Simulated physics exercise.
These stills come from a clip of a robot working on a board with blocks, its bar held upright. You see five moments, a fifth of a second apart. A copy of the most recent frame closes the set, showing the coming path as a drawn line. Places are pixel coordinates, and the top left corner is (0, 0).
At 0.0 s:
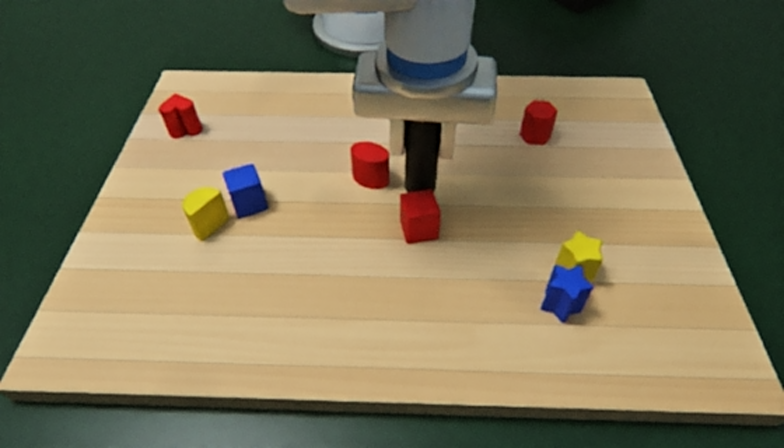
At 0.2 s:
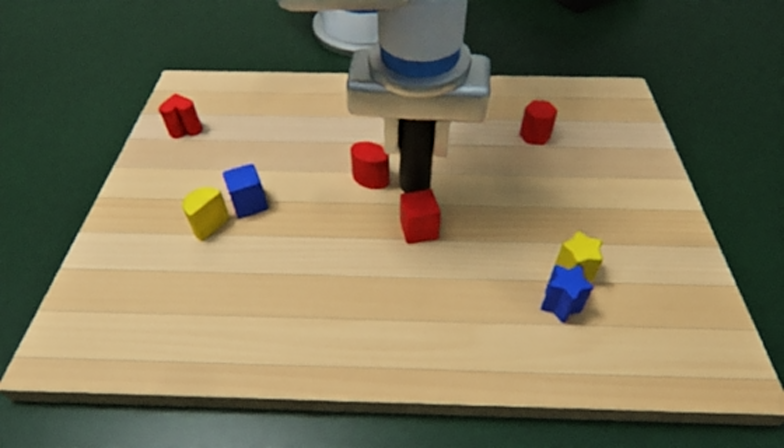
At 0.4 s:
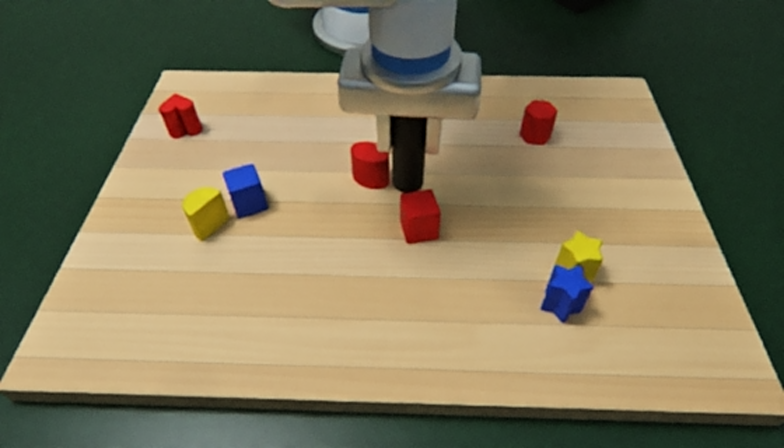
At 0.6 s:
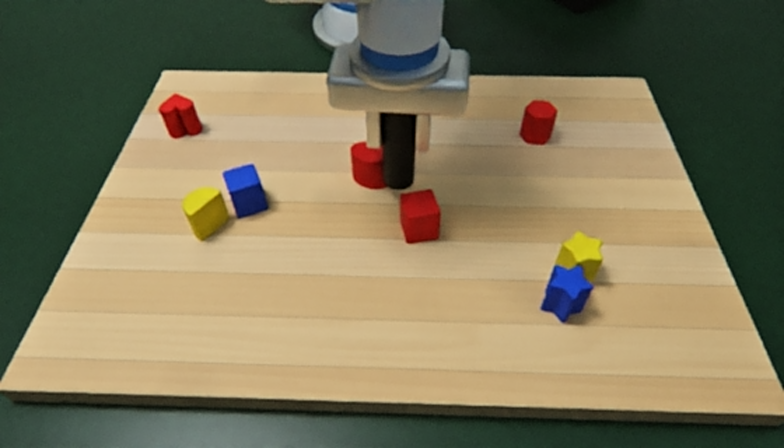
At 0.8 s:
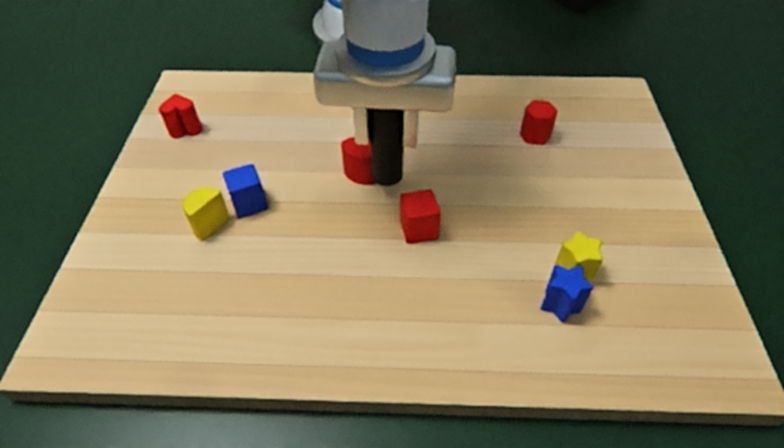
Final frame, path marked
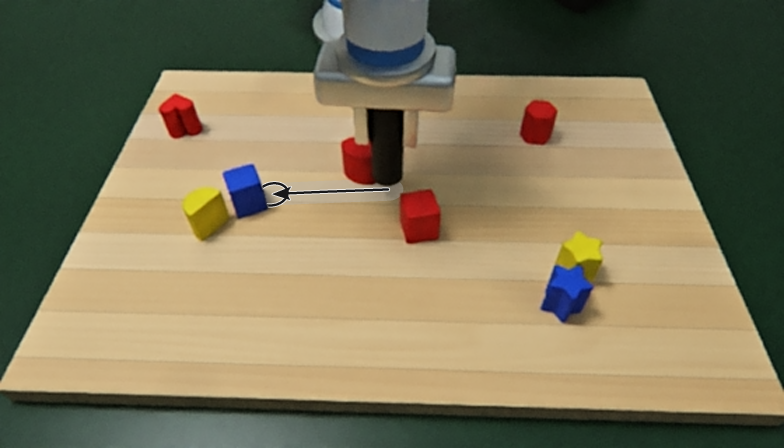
The footage shows a robot arm with a dark bar above a wooden board of red, blue and yellow blocks. The bar moves left from beside a red cube and nudges a rounded red block slightly to the left.
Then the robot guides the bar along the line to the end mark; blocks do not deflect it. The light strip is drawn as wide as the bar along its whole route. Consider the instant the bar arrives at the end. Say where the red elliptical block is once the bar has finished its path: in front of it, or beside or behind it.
At the end of the path, the bar has already lost the red elliptical block, which lies beside or behind it.
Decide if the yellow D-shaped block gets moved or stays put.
At the end of the path, the yellow D-shaped block remains in its old spot.
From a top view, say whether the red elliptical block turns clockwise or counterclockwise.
Turns clockwise.
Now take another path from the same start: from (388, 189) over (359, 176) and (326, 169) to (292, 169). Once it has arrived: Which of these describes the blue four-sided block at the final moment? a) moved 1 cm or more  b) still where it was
b (still where it was)
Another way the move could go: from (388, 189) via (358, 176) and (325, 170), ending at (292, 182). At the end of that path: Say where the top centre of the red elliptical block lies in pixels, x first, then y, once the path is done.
My estimate: (304, 123).
The drawn path runs in a line from (388, 189) to (272, 194).
What follows on the original path. One third of the way, bar at (347, 177); red elliptical block at (336, 140), turned 55° clockwise.
Two thirds of the way, bar at (307, 178); red elliptical block at (330, 140), turned 85° clockwise.
At the end, bar at (269, 180); yellow D-shaped block not moved; blue four-sided block at (234, 178); red elliptical block at (330, 140), turned 85° clockwise; red four-sided block not moved.
